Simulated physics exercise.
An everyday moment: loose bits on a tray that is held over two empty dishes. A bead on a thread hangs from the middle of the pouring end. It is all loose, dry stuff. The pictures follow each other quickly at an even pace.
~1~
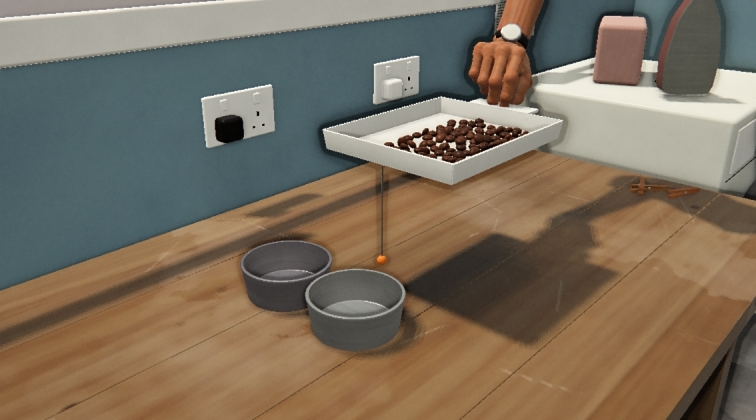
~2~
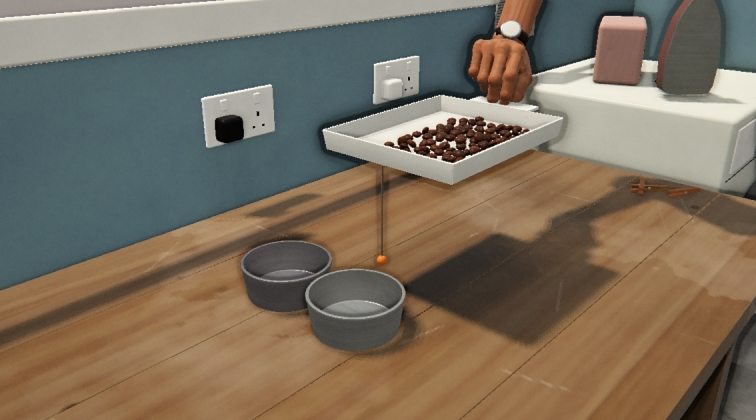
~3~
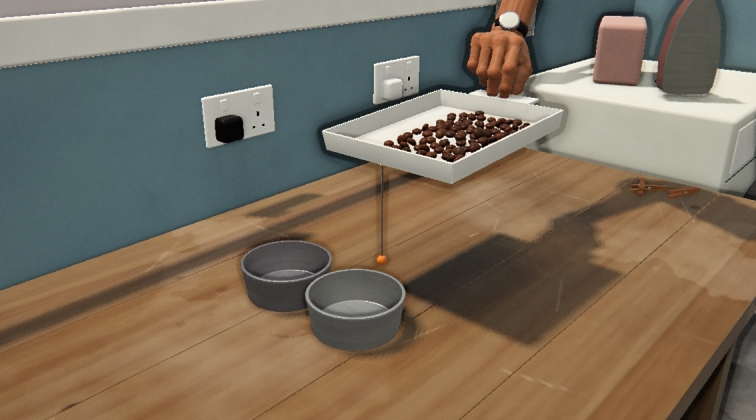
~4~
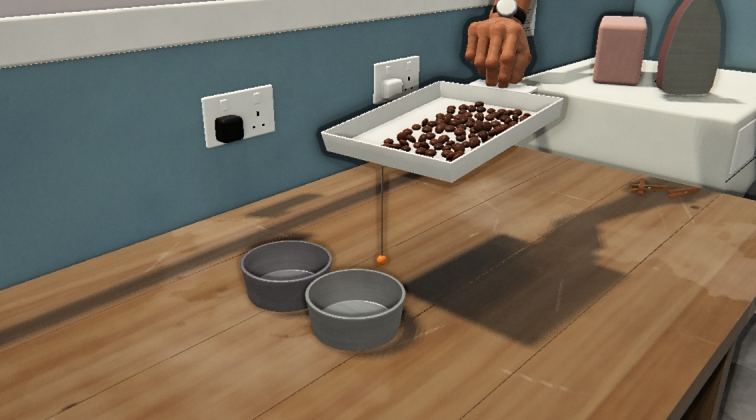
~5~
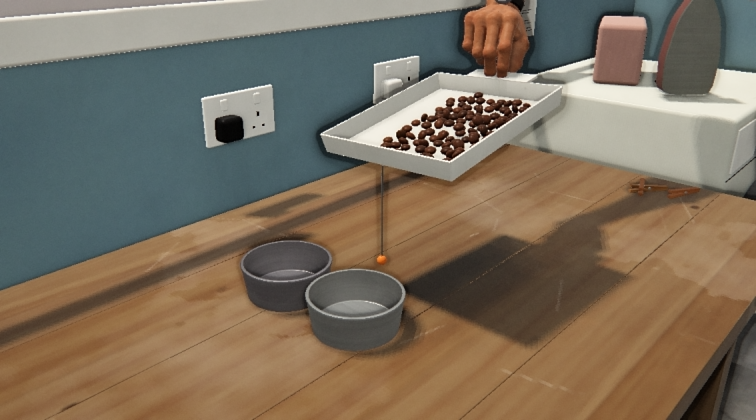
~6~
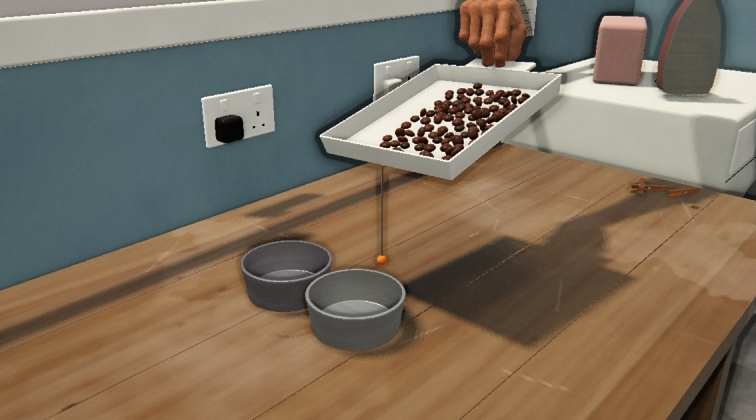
A hand slightly tilts a white tray of brown chocolate drops above two grey dishes.
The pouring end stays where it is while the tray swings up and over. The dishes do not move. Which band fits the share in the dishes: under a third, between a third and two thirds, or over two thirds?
They take more than two thirds between them.
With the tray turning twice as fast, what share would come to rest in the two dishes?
It comes to 80 per cent or so.
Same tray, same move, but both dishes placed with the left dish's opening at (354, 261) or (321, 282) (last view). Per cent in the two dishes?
First some 30, then 70 per cent.
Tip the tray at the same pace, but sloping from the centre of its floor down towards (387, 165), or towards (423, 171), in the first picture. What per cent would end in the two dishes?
Near 70 % and 10 %.
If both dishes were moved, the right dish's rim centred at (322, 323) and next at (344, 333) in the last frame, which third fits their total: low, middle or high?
In turn: Less than a third; less than a third.
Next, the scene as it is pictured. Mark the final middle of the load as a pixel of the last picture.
At about (329, 305).
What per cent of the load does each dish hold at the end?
Left dish near 40 in a hundred; right dish near 50.
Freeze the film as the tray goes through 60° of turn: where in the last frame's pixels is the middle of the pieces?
At about (390, 128).
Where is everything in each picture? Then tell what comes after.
The first picture shows corners of the pouring end at (327, 130) and (453, 163), level; middle of the load at (475, 142), flat chocolate drops; left dish at (253, 289); right dish at (321, 325); bead on its thread at (382, 260).
The second picture shows corners of the pouring end at (326, 130) and (453, 163), level; middle of the load at (475, 141).
The third picture shows corners of the pouring end at (326, 131) and (452, 162), tipped barely, lowest at the left corner; middle of the load at (475, 137).
The fourth picture shows corners of the pouring end at (325, 132) and (451, 161), tipped a little, lowest at the left corner; middle of the load at (474, 130).
The fifth picture shows corners of the pouring end at (324, 134) and (450, 161), tipped a little, lowest at the left corner; middle of the load at (474, 124).
The sixth picture shows corners of the pouring end at (323, 135) and (448, 160), tipped a little, lowest at the left corner; middle of the load at (473, 118); left dish at (253, 289); right dish at (321, 325).
Soon after the last picture, tray tipped steeply; nearly all on the tray; a stray few in the air.
A little later, tray tipped past a quarter turn; about half on the tray; about a quarter in the right dish; a small part in the left dish; a stray few outside both; about a quarter in the air.
Later still, tray tipped past a quarter turn; about half in the right dish; about a third in the left dish; a small part outside both.
At rest, tray tipped past a quarter turn; about half in the right dish; about a third in the left dish; a small part outside both.
